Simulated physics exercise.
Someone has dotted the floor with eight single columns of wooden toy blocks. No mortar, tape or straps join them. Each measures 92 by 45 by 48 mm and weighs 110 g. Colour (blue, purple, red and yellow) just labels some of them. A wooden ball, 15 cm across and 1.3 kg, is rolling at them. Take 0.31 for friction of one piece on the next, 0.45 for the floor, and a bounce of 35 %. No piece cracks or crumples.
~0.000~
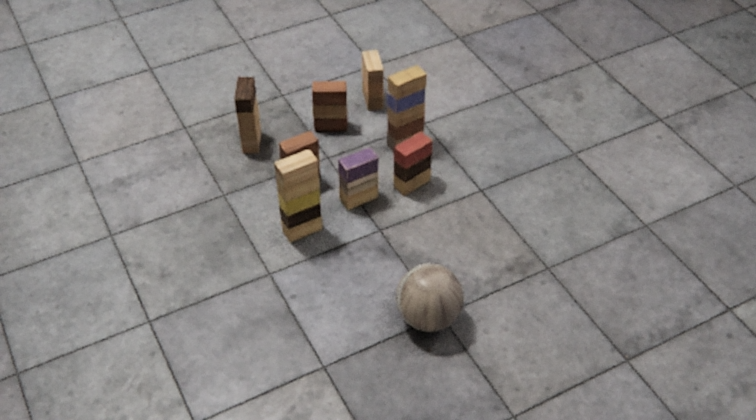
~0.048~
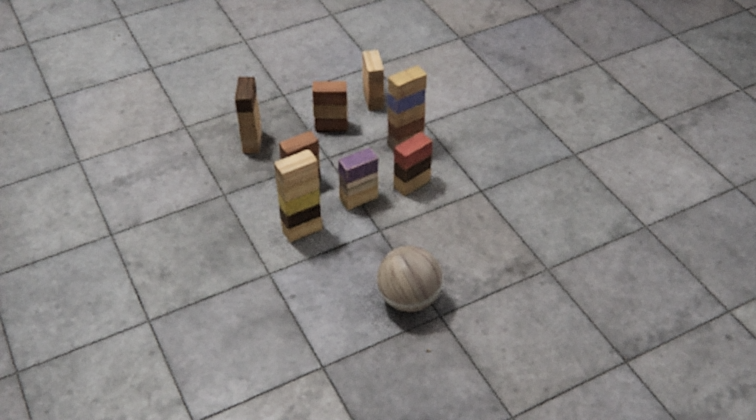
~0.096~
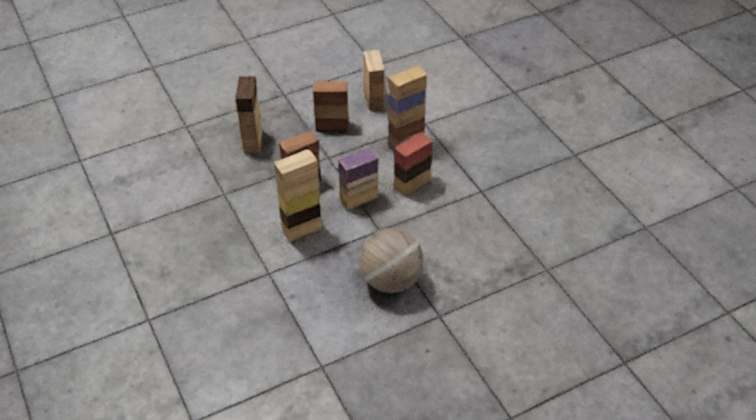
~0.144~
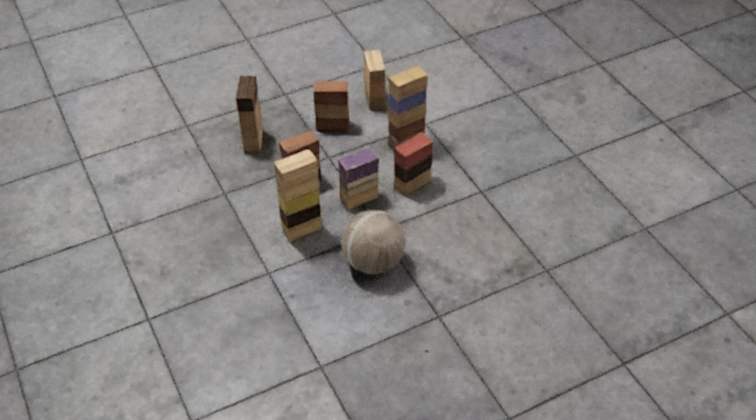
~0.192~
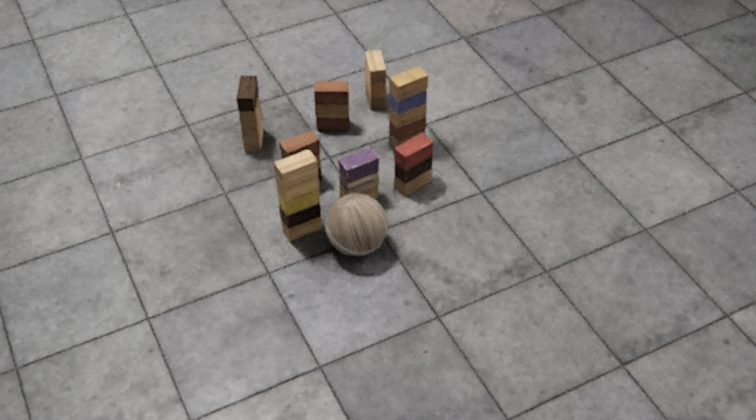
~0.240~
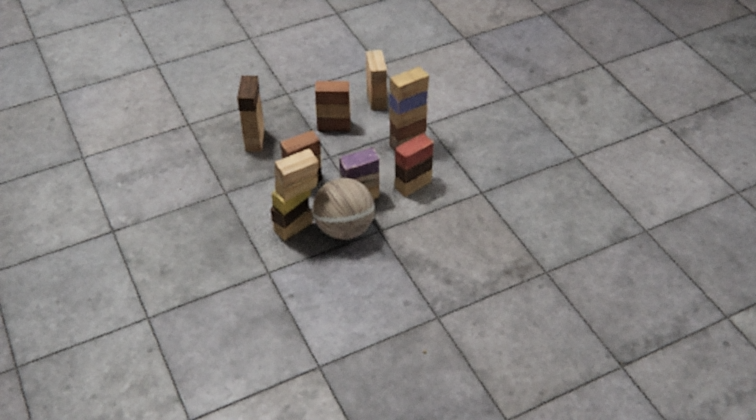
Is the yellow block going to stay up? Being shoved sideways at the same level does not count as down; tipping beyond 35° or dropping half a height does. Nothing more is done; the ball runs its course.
The yellow block comes down.
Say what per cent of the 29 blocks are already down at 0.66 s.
At that moment 30 per cent.
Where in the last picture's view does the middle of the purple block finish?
At about (367, 129).
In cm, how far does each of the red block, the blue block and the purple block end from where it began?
About: Red 0, blue 0, purple 26.
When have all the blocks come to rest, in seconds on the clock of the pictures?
Around 1.5 s.
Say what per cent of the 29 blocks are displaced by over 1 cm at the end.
It is 50 per cent.
After 0.32 s, ball still moving; 1 of the 29 blocks down; yellow block leaning 4°; purple block leaning 27°.
After 0.46 s, ball still moving; 5 of the 29 blocks down; yellow block leaning 38°, 32 mm lower; purple block leaning 14°.
After 0.66 s, ball still moving; 8 of the 29 blocks down; yellow block upside down; purple block leaning 10°, 8 cm lower.
At rest (1.8 s), ball at rest; 8 of the 29 blocks down; yellow block upside down; purple block 10 cm lower; blue block unmoved. As the last picture would show them, middles, yellow block near (158, 173), purple block near (367, 128).
